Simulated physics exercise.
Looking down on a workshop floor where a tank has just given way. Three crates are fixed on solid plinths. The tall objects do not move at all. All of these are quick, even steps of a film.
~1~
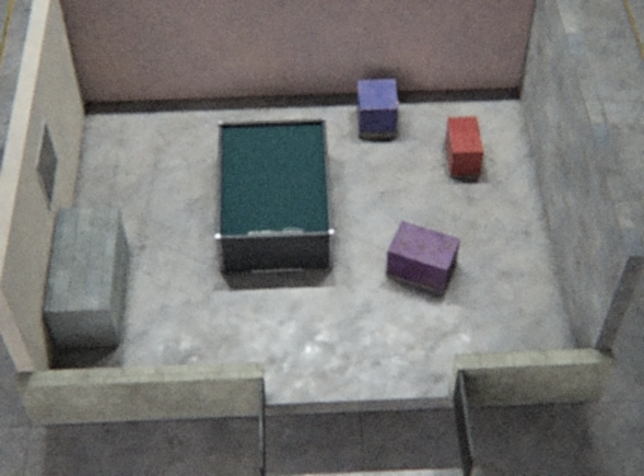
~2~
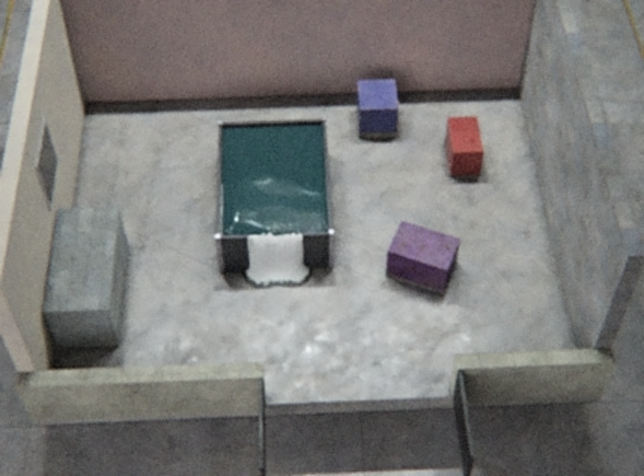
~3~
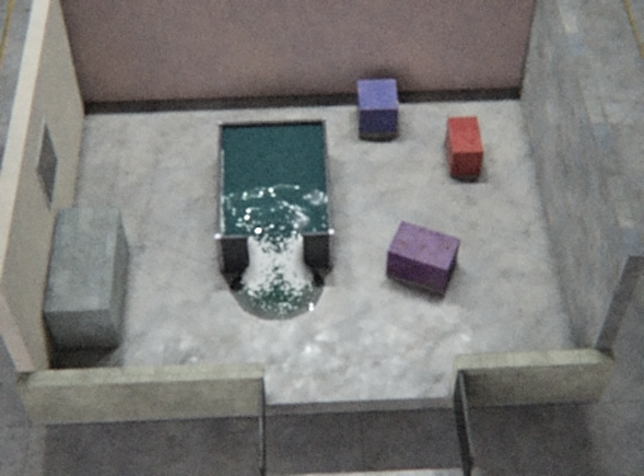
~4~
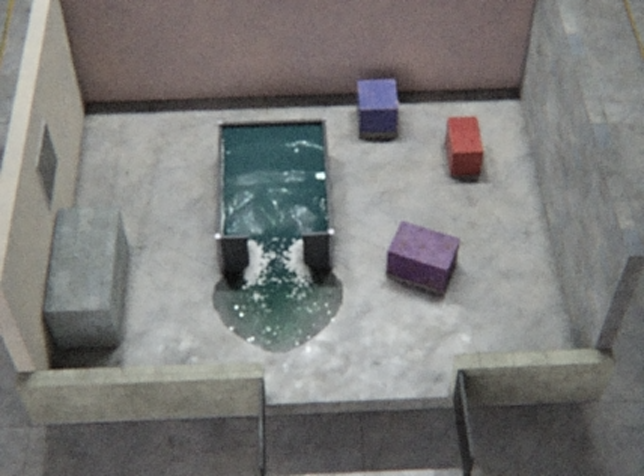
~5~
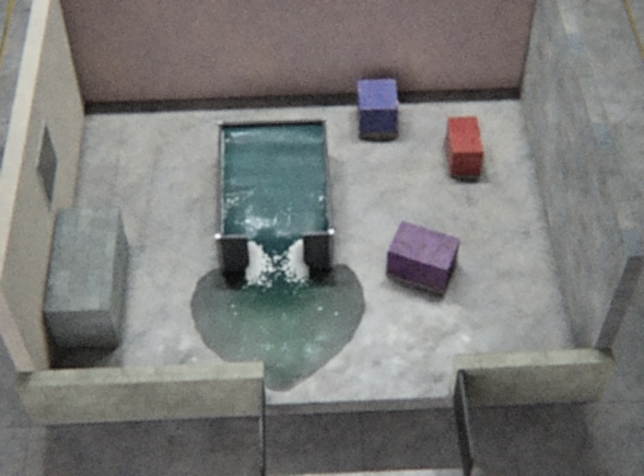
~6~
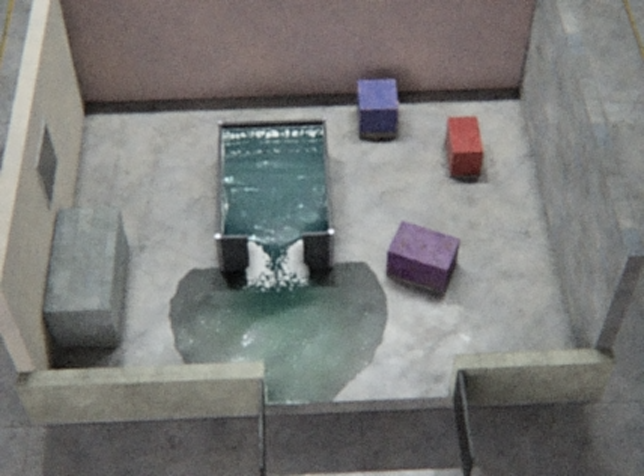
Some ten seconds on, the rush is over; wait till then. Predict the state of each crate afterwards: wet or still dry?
As I see it, the blue crate ends up dry; the red crate ends up dry; the purple crate ends up dry.
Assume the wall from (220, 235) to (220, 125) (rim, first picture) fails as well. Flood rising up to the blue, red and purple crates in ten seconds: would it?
In my view the blue crate gets reached; as for the red crate, it gets reached; the purple crate gets reached.
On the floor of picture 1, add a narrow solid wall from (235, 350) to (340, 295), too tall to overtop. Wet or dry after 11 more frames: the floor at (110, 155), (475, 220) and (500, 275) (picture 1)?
Outcome by spot, in order - unwatered, unwatered, unwatered.
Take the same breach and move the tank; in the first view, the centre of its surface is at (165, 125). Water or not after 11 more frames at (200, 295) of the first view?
Submerged.
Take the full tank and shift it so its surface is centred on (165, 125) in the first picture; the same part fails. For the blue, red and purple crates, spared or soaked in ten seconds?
Going one at a time, the blue crate is left untouched, the red crate gets flooded and the purple crate gets flooded.
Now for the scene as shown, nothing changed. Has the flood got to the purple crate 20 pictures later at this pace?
Purple: Flooded.
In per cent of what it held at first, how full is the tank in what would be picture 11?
Roughly 70 %.
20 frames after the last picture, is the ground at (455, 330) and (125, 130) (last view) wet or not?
Result, in sequence: Waterlogged; unwetted.
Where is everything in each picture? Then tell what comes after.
The open tank at (274, 179) is whole and still, in the first frame.
The front is at (305, 276), out from the gap at (276, 257), in the second frame.
The front is at (295, 313), out from the gap at (276, 258), in the third frame.
The front is at (275, 348), out from the gap at (276, 258), in the fourth frame.
The front is at a hidden place, out from the gap at (276, 257), in the fifth frame.
The front is at a hidden place, out from the gap at (276, 257), in the sixth frame.
A moment on, water covers 20 % of the floor; the blue crate not reached, the red crate not reached, the purple crate water round its plinth.
Next, water covers 25 % of the floor; the blue crate not reached, the red crate not reached, the purple crate water round its plinth.
Then, water covers 30 % of the floor; the blue crate not reached, the red crate not reached, the purple crate water round its plinth.
Later, water covers 45 % of the floor; the blue crate not reached, the red crate not reached, the purple crate water round its plinth.
In the end, water covers 60 % of the floor; the blue crate stayed above the water, the red crate stayed above the water, the purple crate stayed above the water.
